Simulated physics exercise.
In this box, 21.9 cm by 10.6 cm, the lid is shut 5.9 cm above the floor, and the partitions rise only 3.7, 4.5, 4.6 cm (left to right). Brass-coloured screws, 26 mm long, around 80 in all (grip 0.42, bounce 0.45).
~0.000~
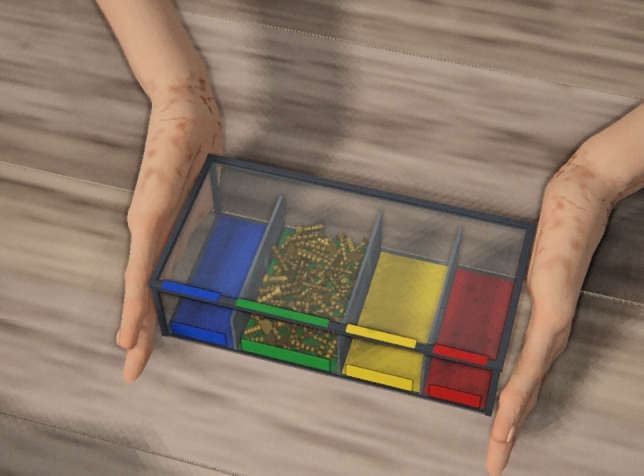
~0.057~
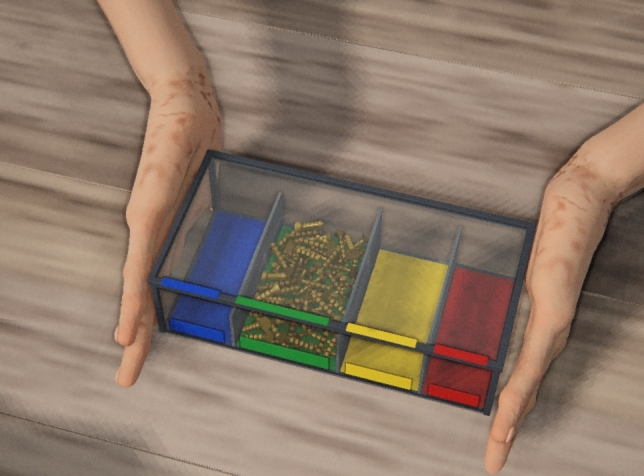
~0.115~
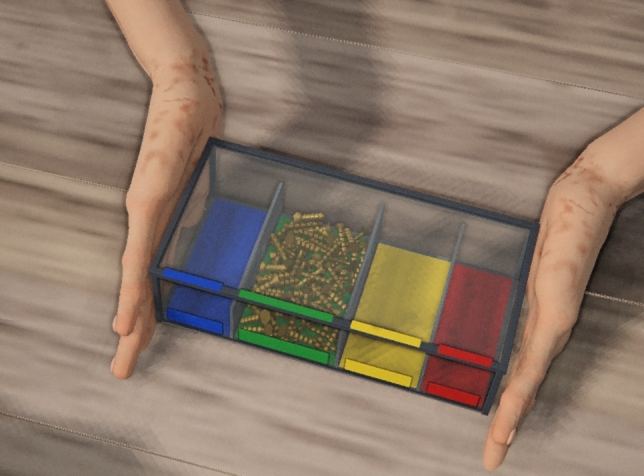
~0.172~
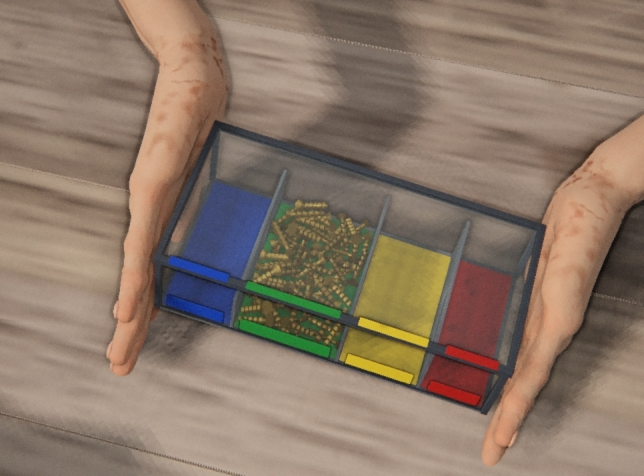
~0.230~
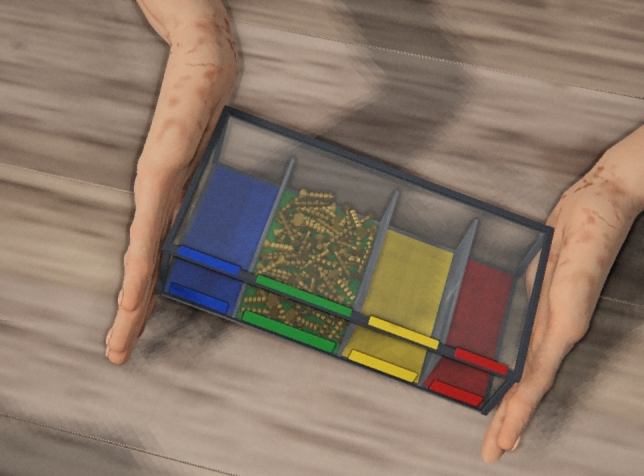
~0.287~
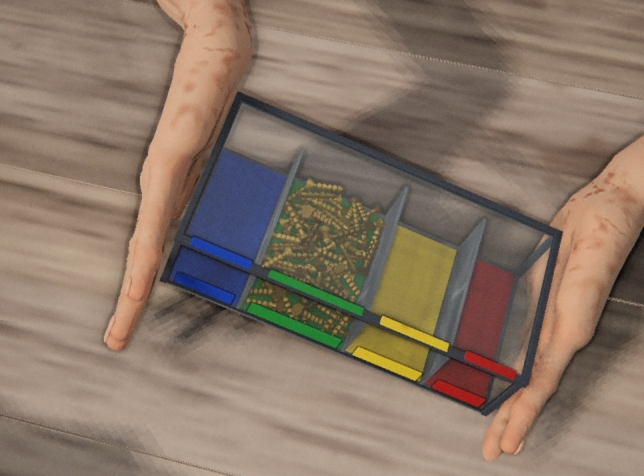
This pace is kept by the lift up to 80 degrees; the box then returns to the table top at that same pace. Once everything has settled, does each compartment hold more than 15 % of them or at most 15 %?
Red: Does not clear the bar. Blue: Does not clear the bar. Green: Clears the bar. Yellow: Does not clear the bar.
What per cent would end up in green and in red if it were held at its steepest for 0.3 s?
In that case green keeps 95% and red keeps 5%.
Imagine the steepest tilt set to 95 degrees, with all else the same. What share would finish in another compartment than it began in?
Result: Some 20 %.
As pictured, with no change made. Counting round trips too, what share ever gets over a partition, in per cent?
Close to 5 in a hundred.
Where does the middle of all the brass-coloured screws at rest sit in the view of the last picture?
In the last view, approximately (329, 307).
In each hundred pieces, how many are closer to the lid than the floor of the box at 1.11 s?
Close to 20 in a hundred.
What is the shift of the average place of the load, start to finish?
2.0 cm.
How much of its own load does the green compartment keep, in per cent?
My estimate is roughly 90 percent.
After 1.11 s, tilt 79 degrees; green 100 %.
Then, at 1.66 s, tilt 34 degrees; green 95 %, yellow 5 %.
After 2.27 s, tilt 0 degrees; green 95 %, yellow 5 %.
In the end, at 2.9 s, red 0 %, blue 0 %, green 95 %, yellow 5 %.
